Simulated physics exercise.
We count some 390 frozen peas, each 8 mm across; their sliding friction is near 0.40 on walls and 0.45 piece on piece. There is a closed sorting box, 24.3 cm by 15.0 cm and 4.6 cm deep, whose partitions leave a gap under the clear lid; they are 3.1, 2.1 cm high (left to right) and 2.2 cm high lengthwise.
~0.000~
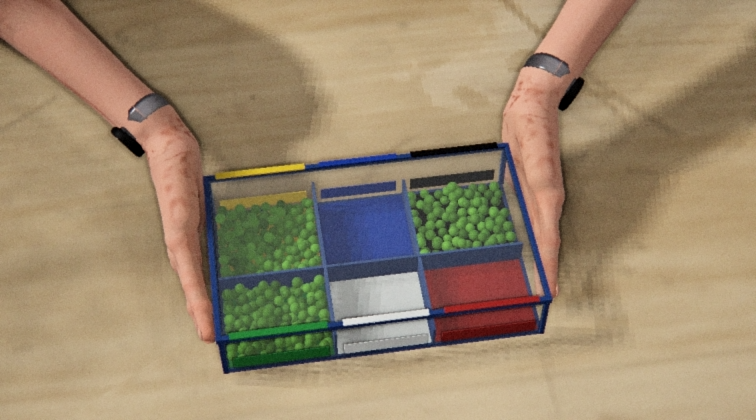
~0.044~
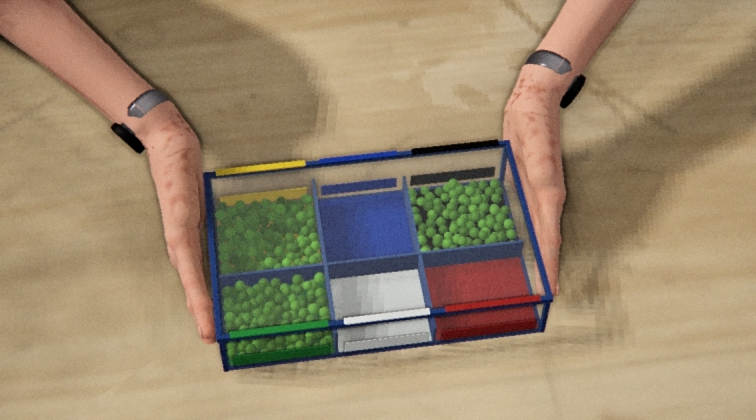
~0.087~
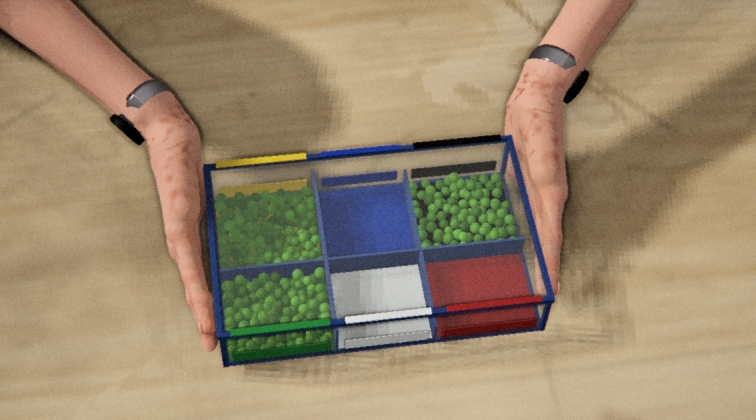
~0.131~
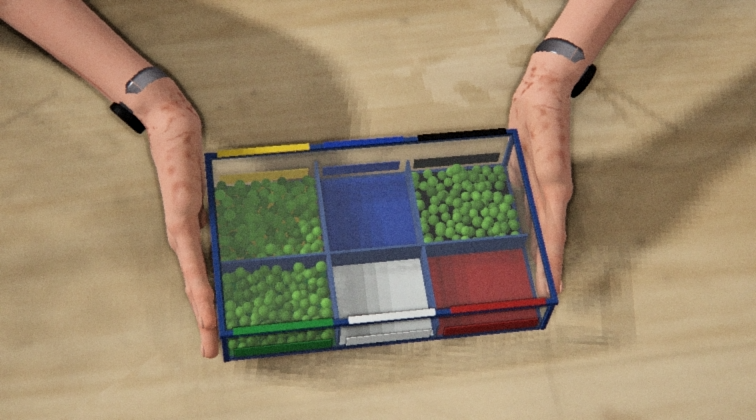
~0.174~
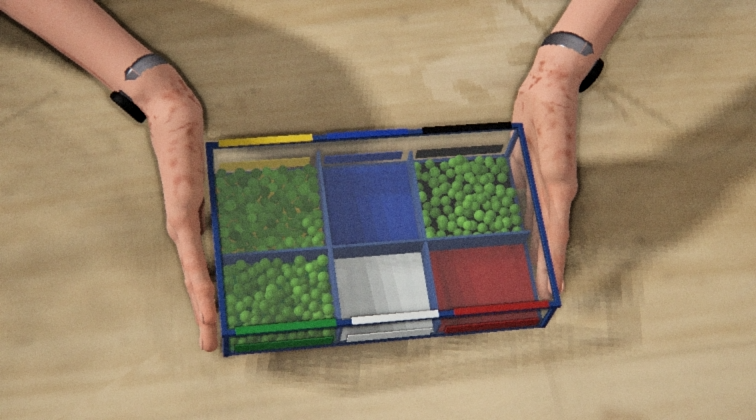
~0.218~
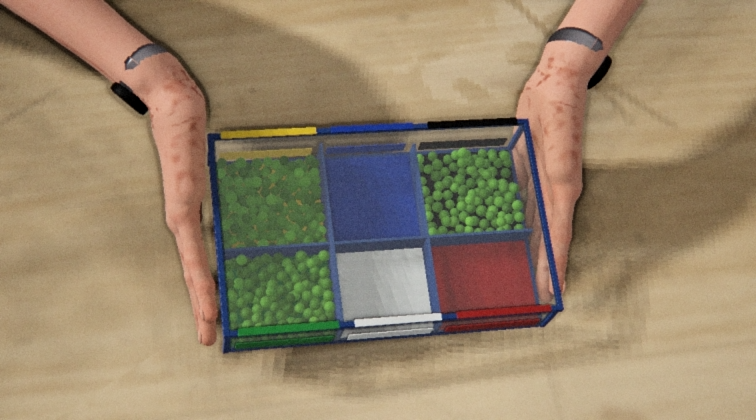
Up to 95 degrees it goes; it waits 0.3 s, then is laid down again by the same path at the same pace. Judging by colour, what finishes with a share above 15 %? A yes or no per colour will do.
Red: Yes. Blue: No. Green: Yes. Yellow: No. White: No. Black: No.
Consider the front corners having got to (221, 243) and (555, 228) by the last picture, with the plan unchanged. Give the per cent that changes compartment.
Estimate: Around 35 %.
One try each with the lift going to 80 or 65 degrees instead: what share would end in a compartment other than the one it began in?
I'd put them near 40 and 15 percent in that order.
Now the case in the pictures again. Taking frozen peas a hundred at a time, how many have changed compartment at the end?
About 65 percent of it.
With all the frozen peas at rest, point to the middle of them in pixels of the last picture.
(318, 316) or so.
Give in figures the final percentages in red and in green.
Red: 30; green: 55.
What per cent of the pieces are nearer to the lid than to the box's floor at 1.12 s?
Close to 60 in a hundred.
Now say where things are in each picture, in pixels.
The first frame shows box tilt 0 degrees, front corners at (221, 338) and (546, 298); green 30 %, yellow 40 %, black 25 %.
The second frame shows box tilt 1 degrees, front corners at (222, 336) and (547, 297).
The third frame shows box tilt 4 degrees, front corners at (223, 334) and (549, 297), lowest corner right front.
The fourth frame shows box tilt 8 degrees, front corners at (225, 332) and (552, 300), lowest corner right front.
The fifth frame shows box tilt 13 degrees, front corners at (227, 331) and (555, 302), lowest corner right front.
The sixth frame shows box tilt 18 degrees, front corners at (229, 332) and (557, 306), lowest corner right front; green 30 %, yellow 40 %, black 25 %. Its pace works out near 115 degrees a second.
After 1.12 s, tilt 95 degrees; red 25 %, green 55 %, yellow 5 %, white 10 %, black 5 %.
After 1.72 s, tilt 50 degrees; red 30 %, green 60 %, white 5 %.
After 2.37 s, tilt 0 degrees; red 30 %, green 55 %, white 5 %.
By 3.2 s all is still; red 30 %, blue 0 %, green 55 %, yellow 0 %, white 5 %, black 0 %.
